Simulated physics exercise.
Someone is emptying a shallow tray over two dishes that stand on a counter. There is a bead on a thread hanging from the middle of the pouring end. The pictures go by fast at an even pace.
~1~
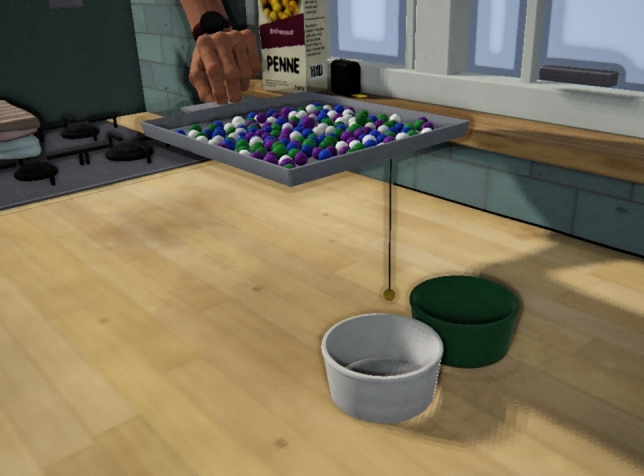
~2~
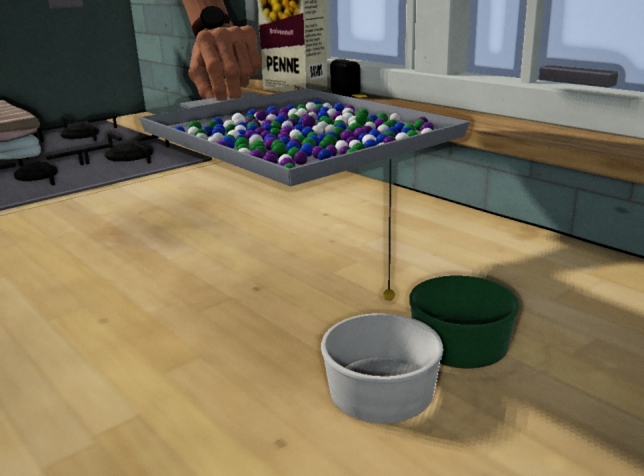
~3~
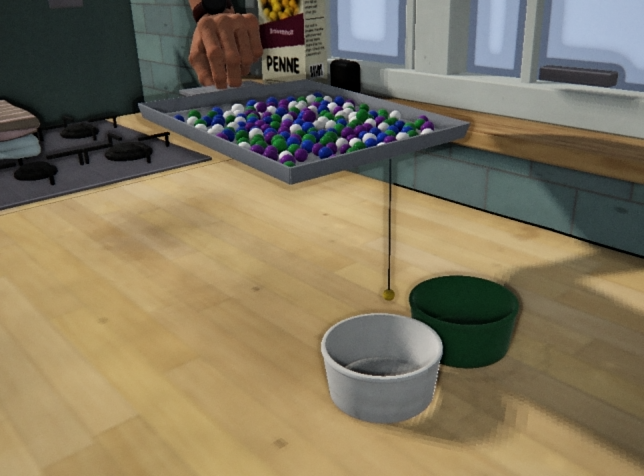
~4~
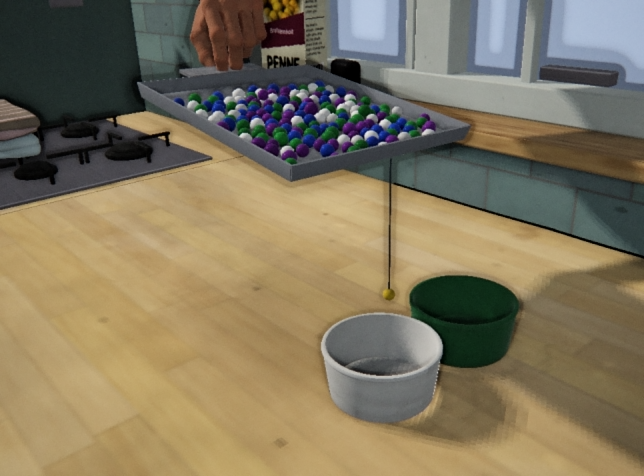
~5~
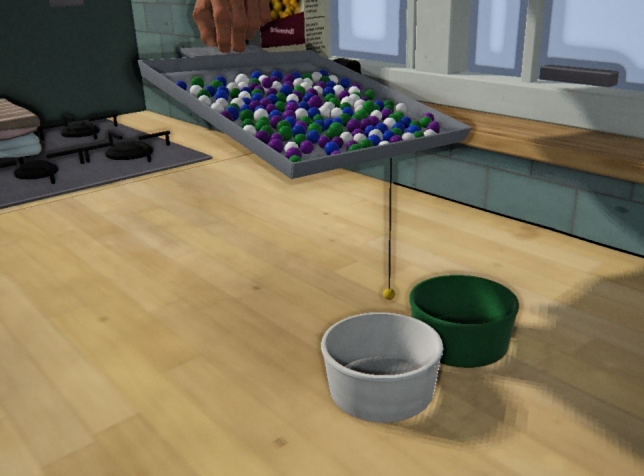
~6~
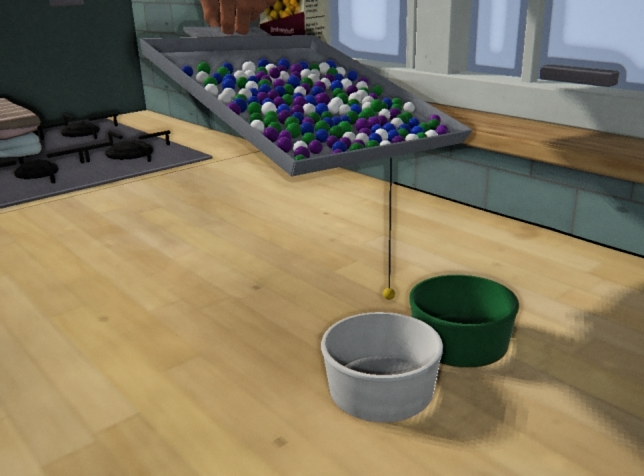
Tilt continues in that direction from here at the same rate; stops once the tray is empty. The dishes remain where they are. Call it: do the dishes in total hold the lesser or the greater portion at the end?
In total they hold the greater portion.
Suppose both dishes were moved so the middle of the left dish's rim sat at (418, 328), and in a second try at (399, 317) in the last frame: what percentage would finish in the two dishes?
Roughly 80% on the first try and 50% on the second.
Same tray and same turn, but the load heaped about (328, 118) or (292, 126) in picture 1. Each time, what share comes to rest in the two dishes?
Roughly 80 and 70 percent, in that order.
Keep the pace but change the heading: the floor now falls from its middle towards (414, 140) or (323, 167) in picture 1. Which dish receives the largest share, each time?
I'd say the one to the right first, then the one to the left.
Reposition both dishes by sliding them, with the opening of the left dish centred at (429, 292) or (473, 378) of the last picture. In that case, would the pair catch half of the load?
Well, not up to half at the first spot and not up to half at the second.
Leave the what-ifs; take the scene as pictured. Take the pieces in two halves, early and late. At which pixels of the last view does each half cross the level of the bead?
First roughly (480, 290), then roughly (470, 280).
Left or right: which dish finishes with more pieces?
The one to the right.
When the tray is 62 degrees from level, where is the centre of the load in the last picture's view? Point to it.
Somewhere near pixel (388, 102).
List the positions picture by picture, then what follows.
Corners of the pouring end near (290, 168) and (465, 121), level; middle of the load near (299, 133), round plastic beads; left dish near (426, 387); right dish near (506, 336); bead on its thread near (389, 295), in the first frame.
Corners of the pouring end near (290, 168) and (465, 121), level; middle of the load near (308, 134), in the second frame.
Corners of the pouring end near (291, 166) and (466, 123), tipped barely, lowest at the right corner; middle of the load near (308, 129), in the third frame.
Corners of the pouring end near (292, 164) and (467, 125), tipped a little, lowest at the right corner; middle of the load near (310, 121), in the fourth frame.
Corners of the pouring end near (294, 161) and (468, 127), tipped a little, lowest at the right corner; middle of the load near (314, 114), in the fifth frame.
Corners of the pouring end near (296, 159) and (468, 129), tipped clearly, lowest at the right corner; middle of the load near (323, 100), all but a few on the move; left dish near (425, 386); right dish near (506, 335), in the sixth frame.
Shortly afterwards, tray tipped steeply; all but a few on the tray; only a few in the right dish; only a few outside both; a little in the air.
Next, tray tipped past a quarter turn; a little on the tray; a little in the left dish; near half in the right dish; a little outside both; near a quarter in the air.
Some moments later, tray tipped past a quarter turn; a little in the left dish; near half in the right dish; near a third outside both.
In the end, tray tipped past a quarter turn; a little in the left dish; near half in the right dish; near a third outside both.
